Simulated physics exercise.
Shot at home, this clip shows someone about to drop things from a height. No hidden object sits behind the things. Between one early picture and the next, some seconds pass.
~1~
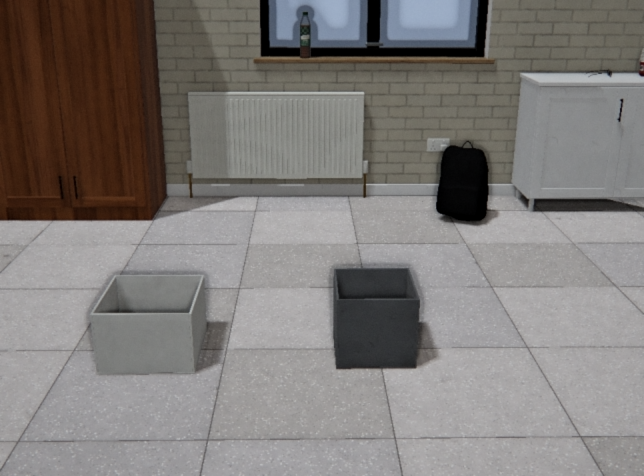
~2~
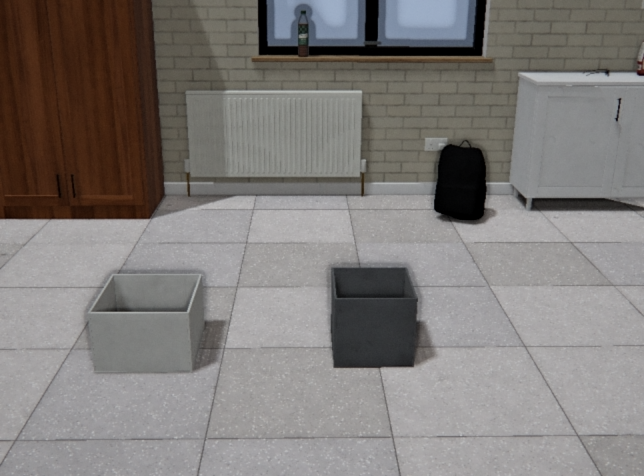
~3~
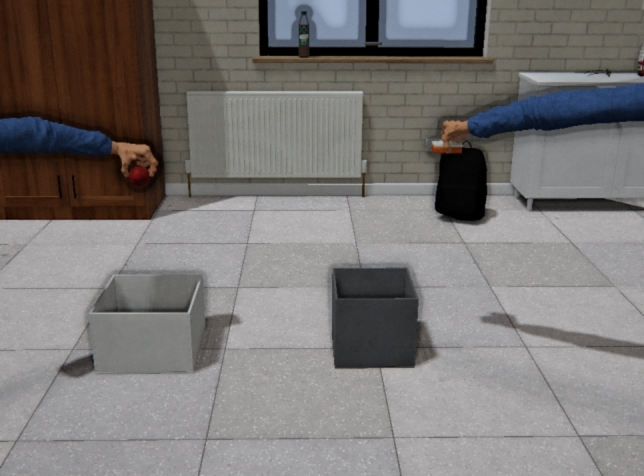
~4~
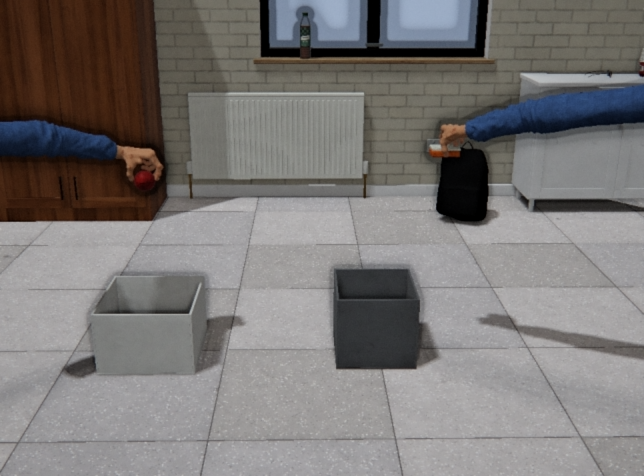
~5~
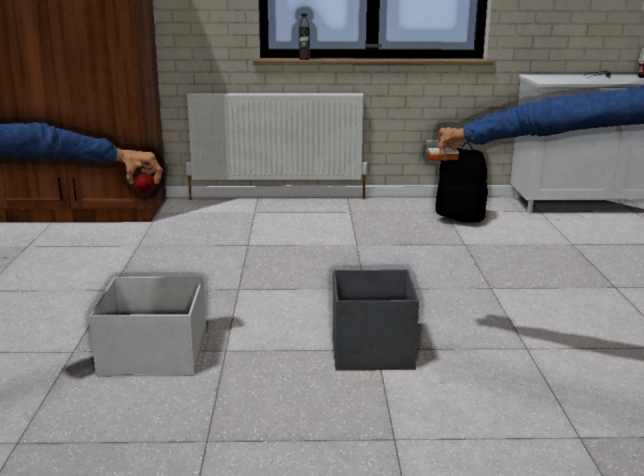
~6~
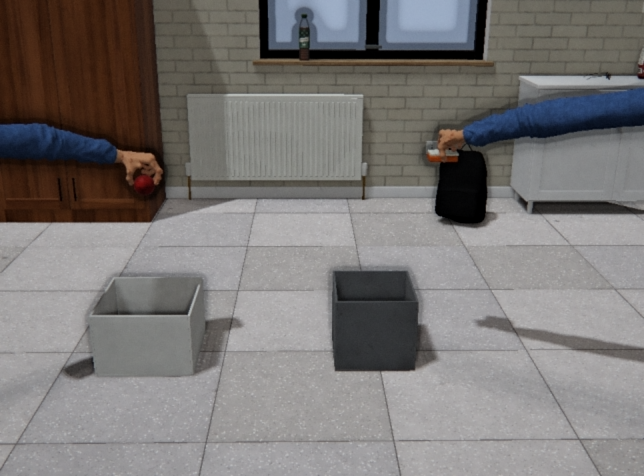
In this clip, two open containers, light grey on the left and dark grey on the right, sit on a tiled floor; two blue-sleeved arms appear from opposite sides, holding a red ball and an orange object almost still.
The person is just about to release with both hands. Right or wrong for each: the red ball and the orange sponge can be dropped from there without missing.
Judged: Red ball: Right; orange sponge: Wrong.
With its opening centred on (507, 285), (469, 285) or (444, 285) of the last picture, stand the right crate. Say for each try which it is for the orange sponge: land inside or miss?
Stays out; Makes it in; Makes it in.
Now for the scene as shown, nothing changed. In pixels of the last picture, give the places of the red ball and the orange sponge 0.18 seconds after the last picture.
You'll find the red ball at (146, 211) and the orange sponge at (441, 182).
Then, 0.18 s later than the last frame, red ball shifted about its own width near (146, 211); orange sponge shifted about its own width near (441, 182).
Then, 0.30 s later than the last frame, red ball dropping near (151, 270); orange sponge dropping near (437, 243).
Then, 0.38 s later than the last frame, red ball dropping near (155, 326); orange sponge dropping near (434, 300).
When it is over, the red ball drops into the container, near (157, 343); the orange sponge ends up outside, near (431, 348).
